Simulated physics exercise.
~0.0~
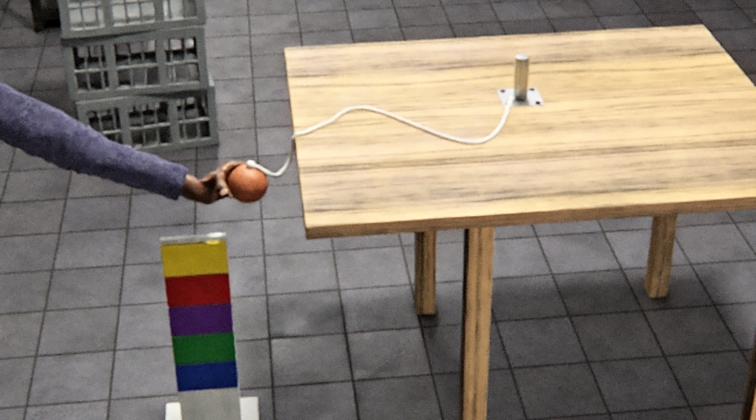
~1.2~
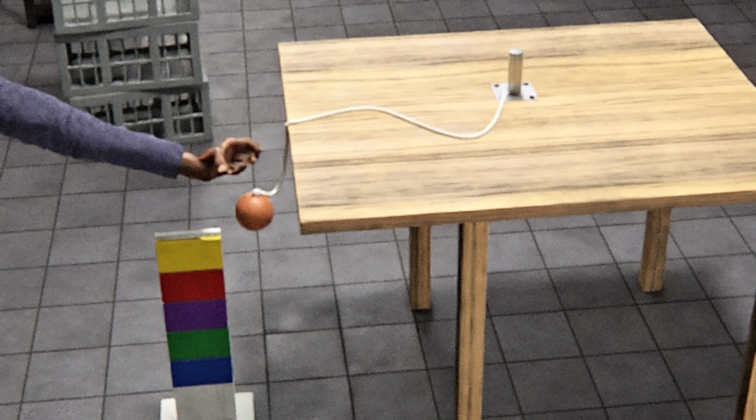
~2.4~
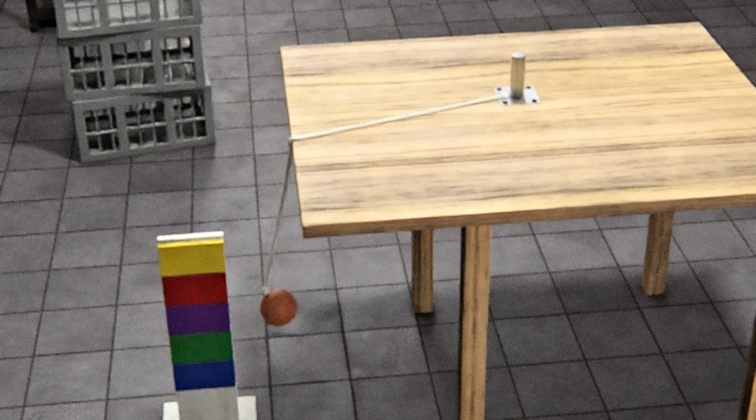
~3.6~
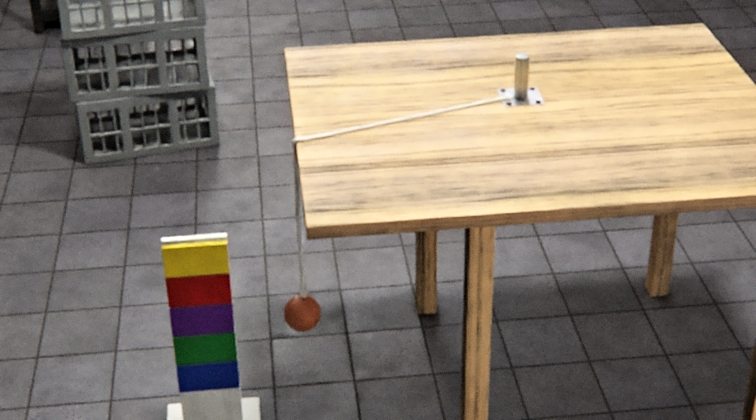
The clip opens with a hand in a purple sleeve holding an orange ball-like fruit beside the left edge of a wooden table, with a slack white cord running from it to a short metal post. Below the edge stands a scale of yellow, red, purple, green and blue bands. The fingers let go and the hand draws back as the orange begins to drop. It falls past the yellow and red bands, and the cord pulls straight across the tabletop. The orange then shifts right beneath the edge, ending suspended with its middle level with the purple band.
